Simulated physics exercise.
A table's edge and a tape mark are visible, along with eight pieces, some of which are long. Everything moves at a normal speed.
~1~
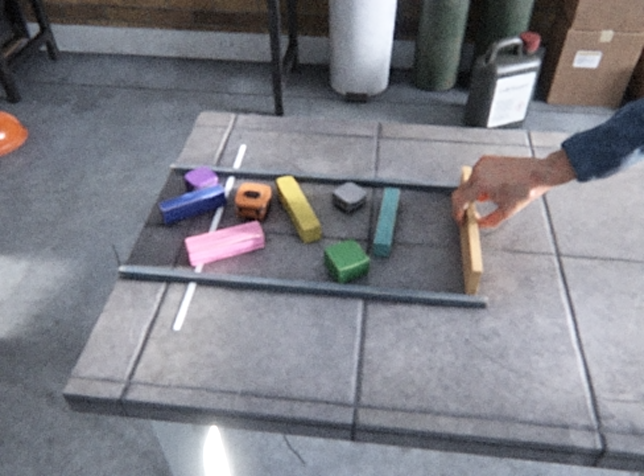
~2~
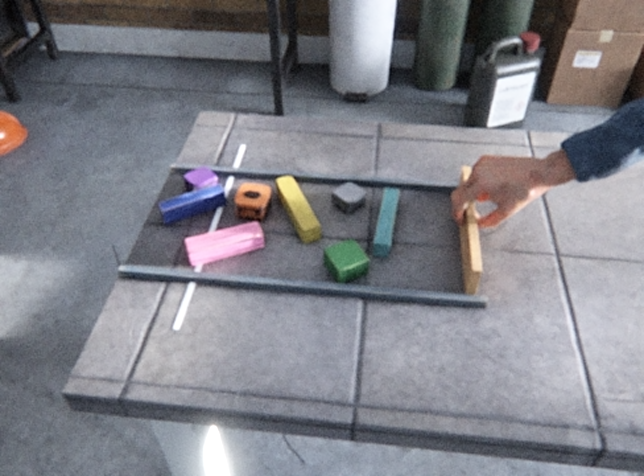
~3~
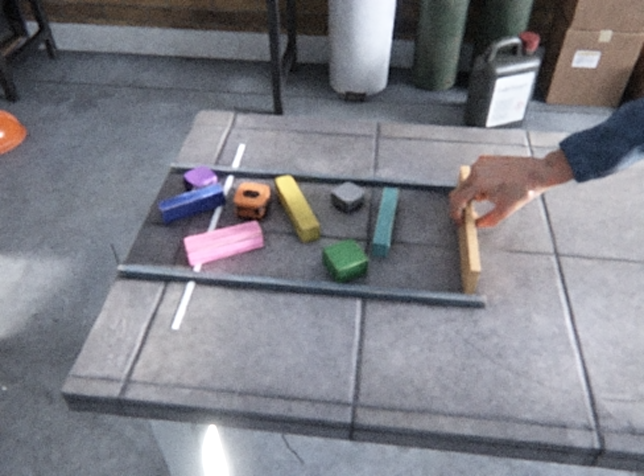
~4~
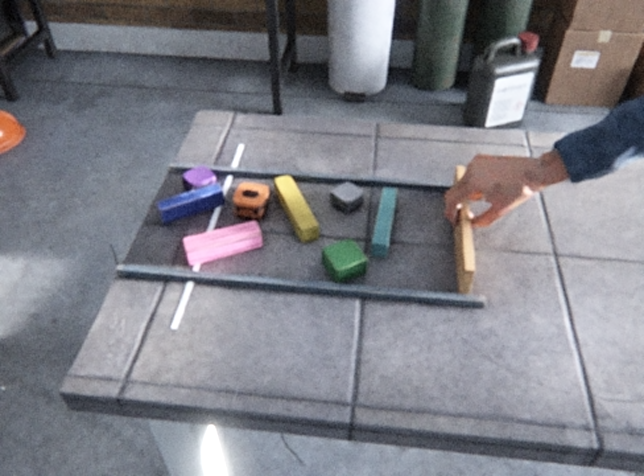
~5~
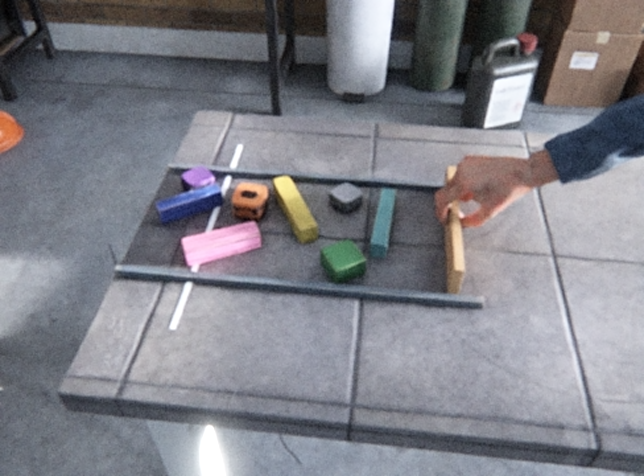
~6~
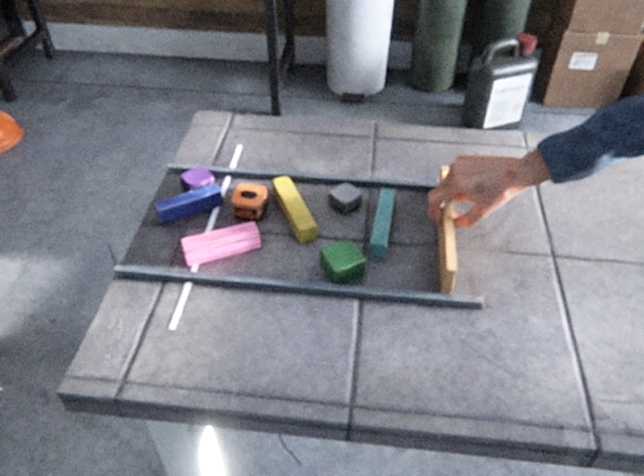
A hand sliding a wooden board slightly left between two dark rails on a tiled table, the colourful blocks staying still.
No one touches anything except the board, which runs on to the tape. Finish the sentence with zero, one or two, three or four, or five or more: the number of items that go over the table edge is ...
The number of items that go over the table edge is one or two.
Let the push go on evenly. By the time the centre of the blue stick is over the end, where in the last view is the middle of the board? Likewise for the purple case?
Middle approx. at (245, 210), then approx. at (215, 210).
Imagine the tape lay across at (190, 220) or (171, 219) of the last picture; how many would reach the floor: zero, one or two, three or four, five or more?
First place: Three to four; second place: Five or more.
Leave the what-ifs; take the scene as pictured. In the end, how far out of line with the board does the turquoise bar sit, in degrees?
It is near 0° out of line.
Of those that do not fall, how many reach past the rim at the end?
I'd say 3 of them.
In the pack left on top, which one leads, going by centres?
That would be the purple case.
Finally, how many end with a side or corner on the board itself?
My count gives 2.
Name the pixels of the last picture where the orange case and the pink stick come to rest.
Near (156, 203) and (141, 243).
Soon after, none off yet; purple case at rest near (198, 182); blue stick at rest near (190, 204); pink stick at rest near (222, 243).
After that, none off yet; purple case at rest near (198, 182); blue stick displaced a little near (170, 207); pink stick displaced a little near (207, 245).
In the end, the number that fall off is one or two; gone, blue stick.
